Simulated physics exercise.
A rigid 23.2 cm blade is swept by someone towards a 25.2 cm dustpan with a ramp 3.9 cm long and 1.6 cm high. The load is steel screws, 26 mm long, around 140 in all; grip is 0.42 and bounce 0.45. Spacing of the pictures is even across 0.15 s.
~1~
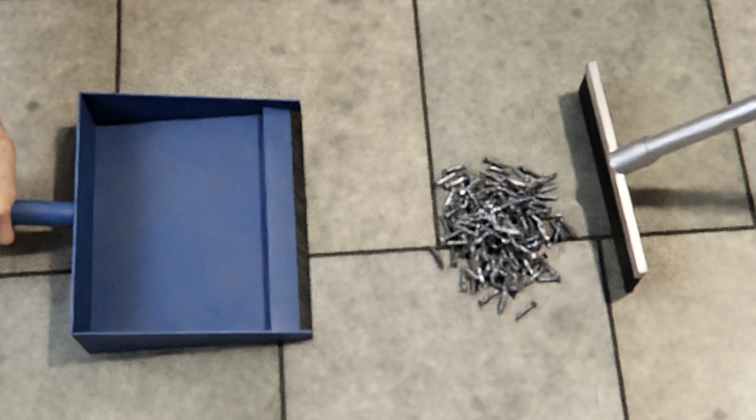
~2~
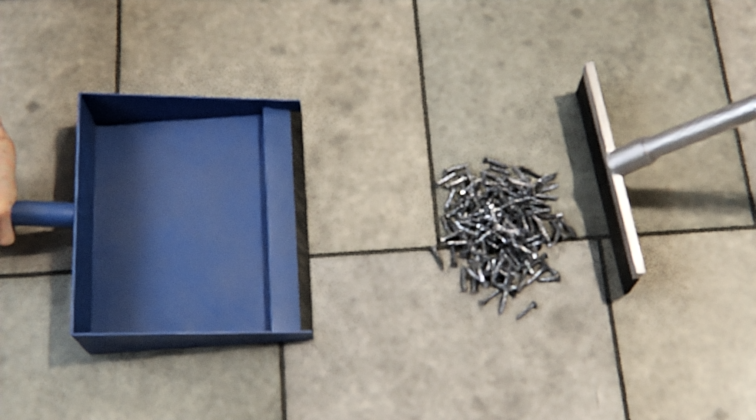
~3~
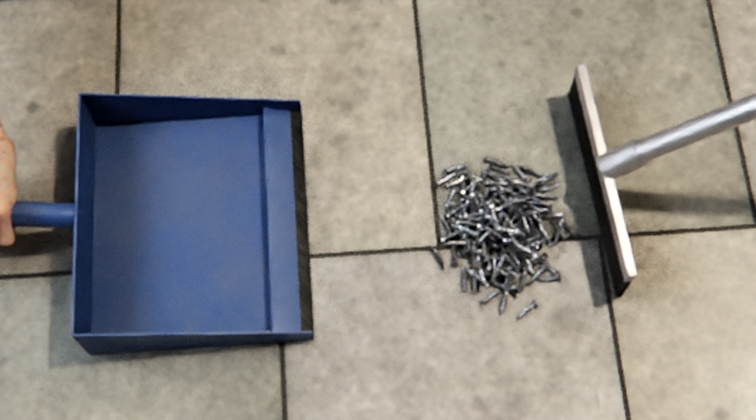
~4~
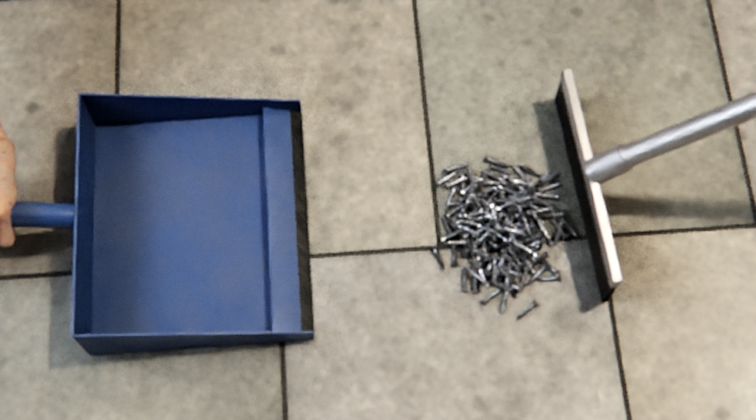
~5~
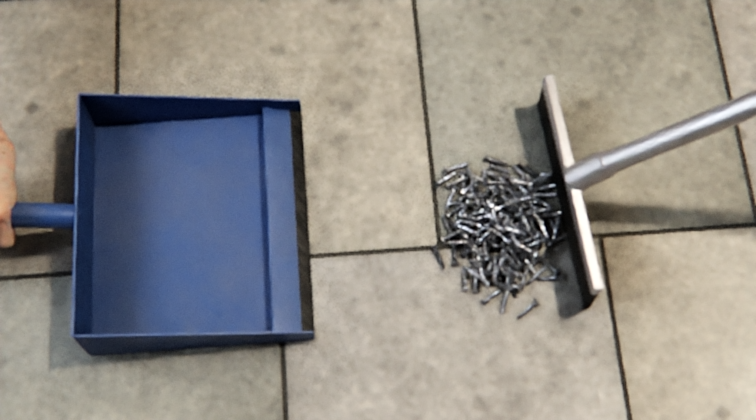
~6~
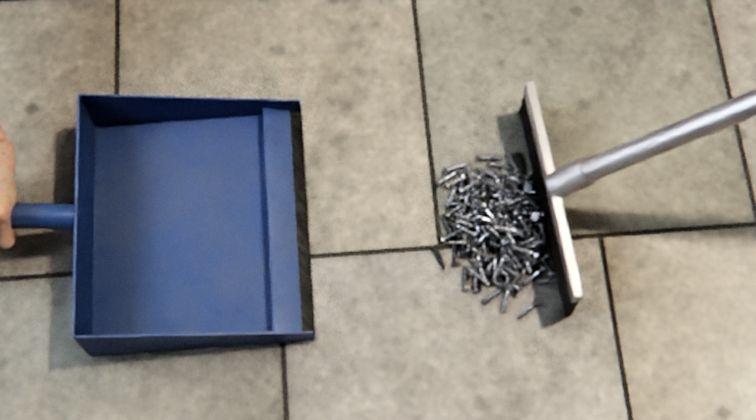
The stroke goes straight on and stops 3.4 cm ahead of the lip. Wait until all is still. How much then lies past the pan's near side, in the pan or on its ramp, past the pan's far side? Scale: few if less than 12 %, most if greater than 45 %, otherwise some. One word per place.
Past the pan's near side - some; in the pan or on its ramp - some; past the pan's far side - few.
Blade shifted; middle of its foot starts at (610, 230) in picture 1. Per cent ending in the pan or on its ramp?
Estimate: ~ 15 %.
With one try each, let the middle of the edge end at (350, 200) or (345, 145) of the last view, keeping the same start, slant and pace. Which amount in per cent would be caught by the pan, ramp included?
The two tries give roughly 25 and 15 %.
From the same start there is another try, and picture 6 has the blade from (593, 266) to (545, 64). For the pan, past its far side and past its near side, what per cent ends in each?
That ends as pan 10, far 0, and near 0.
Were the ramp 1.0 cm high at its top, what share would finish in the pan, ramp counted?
Close to 20 per cent then.
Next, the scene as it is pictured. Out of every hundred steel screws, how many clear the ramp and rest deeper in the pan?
Some 0 per cent.
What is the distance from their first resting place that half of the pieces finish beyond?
That distance is close to 20 cm.
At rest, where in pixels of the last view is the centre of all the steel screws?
Estimated resting centre: Around (322, 281).
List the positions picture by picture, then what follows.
Blade from (640, 272) to (590, 70), moved 0.0 cm, 0 of the pieces shifted so far; middle of the pieces at (505, 228); pan at (180, 228), in the first frame.
Blade from (638, 273) to (588, 71), moved 0.3 cm, 0 of the pieces shifted so far; middle of the pieces at (505, 228), in the second frame.
Blade from (629, 276) to (580, 73), moved 1.3 cm, 0 of the pieces shifted so far; middle of the pieces at (506, 228), in the third frame.
Blade from (615, 282) to (566, 78), moved 2.9 cm, 0 of the pieces shifted so far; middle of the pieces at (506, 228), in the fourth frame.
Blade from (596, 289) to (548, 84), moved 5.0 cm, 5 of the pieces shifted so far; middle of the pieces at (506, 227), in the fifth frame.
Blade from (576, 297) to (529, 91), moved 7.1 cm, 69 of the pieces shifted so far; middle of the pieces at (501, 227); pan at (181, 230), in the sixth frame.
Then, 0.16 s after the last picture, middle of the blade 14 cm from the lip; 0 % over the lip, far side 0 %, near side 5 %.
Then, 0.26 s after the last picture, middle of the blade 7 cm from the lip; 0 % over the lip, far side 0 %, near side 10 %.
Then, 0.50 s after the last picture, middle of the blade 4 cm from the lip; 15 % over the lip, far side 0 %, near side 20 %.
In the end, near side 20 %, pan 15 %, far side 0 %, in front of the lip or behind the blade 65 %.
